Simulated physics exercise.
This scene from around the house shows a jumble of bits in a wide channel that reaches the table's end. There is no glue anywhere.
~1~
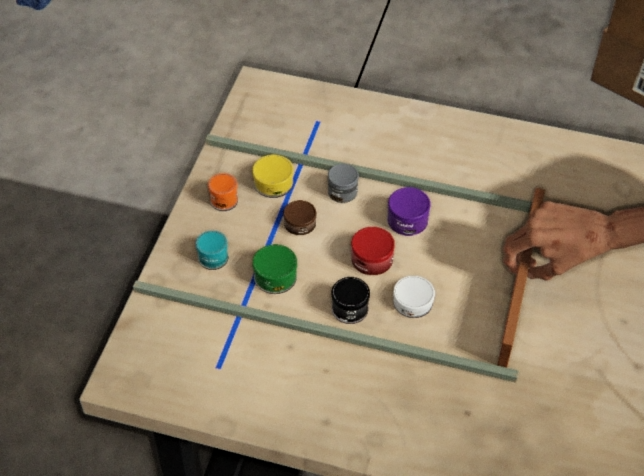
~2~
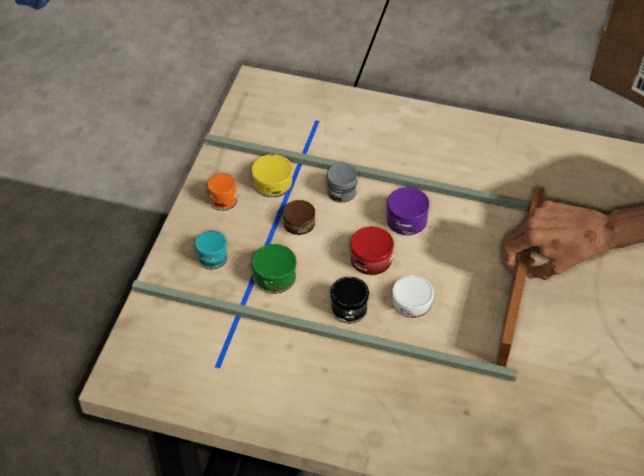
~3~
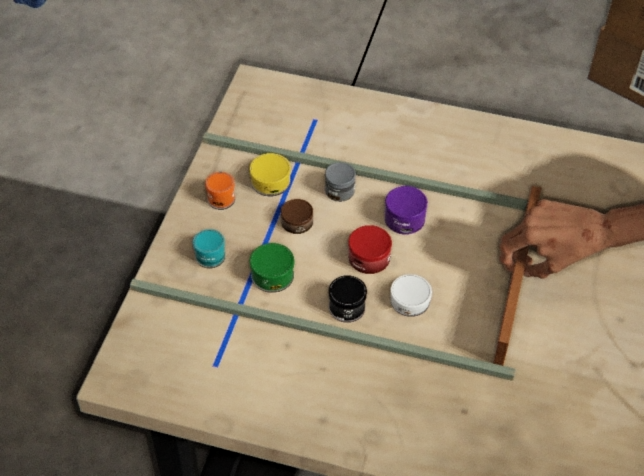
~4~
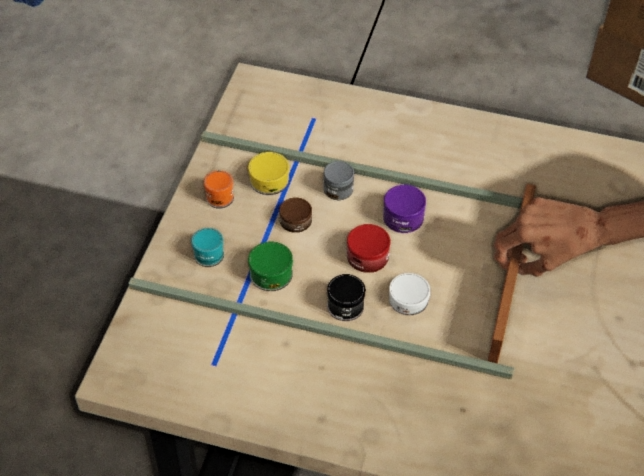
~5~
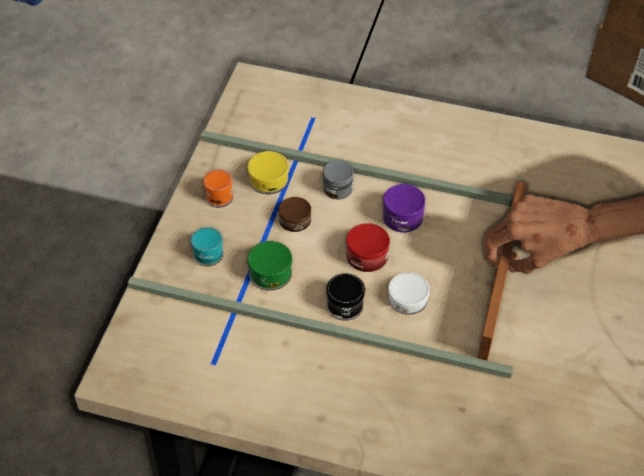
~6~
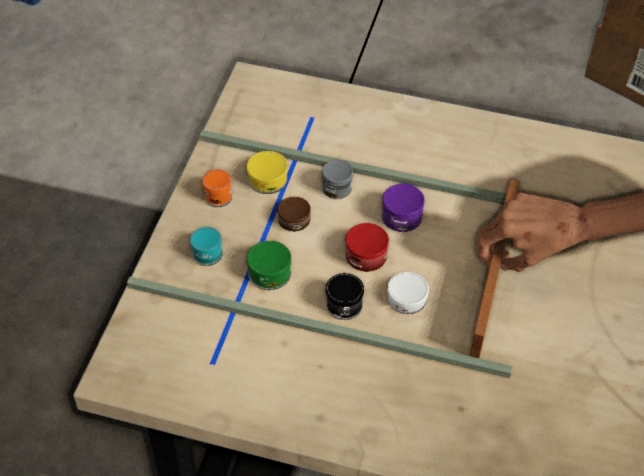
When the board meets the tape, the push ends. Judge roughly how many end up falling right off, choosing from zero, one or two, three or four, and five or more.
I expect no pieces to go over the edge.
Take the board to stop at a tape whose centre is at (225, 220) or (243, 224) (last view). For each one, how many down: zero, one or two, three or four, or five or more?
Falls: One or two; zero.
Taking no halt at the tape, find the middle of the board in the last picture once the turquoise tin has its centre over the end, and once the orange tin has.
The middle is at (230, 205) when it's the turquoise tin, and at (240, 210) when it's the orange tin.
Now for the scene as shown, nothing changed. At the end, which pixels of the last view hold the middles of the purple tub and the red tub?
I'd say approximately (262, 183) and then (247, 218).
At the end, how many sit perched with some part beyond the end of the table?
0 is the number.
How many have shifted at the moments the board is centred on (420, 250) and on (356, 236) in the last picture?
Counts: 1 and 5.
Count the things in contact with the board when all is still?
Well, it touches 5.
Soon after, none off yet; orange tin at rest near (218, 188); turquoise tin at rest near (207, 247); yellow pot at rest near (268, 172).
After that, none off yet; orange tin at rest near (218, 188); turquoise tin at rest near (203, 246); yellow pot moving near (264, 172).
In the end, the number that fall off is zero.
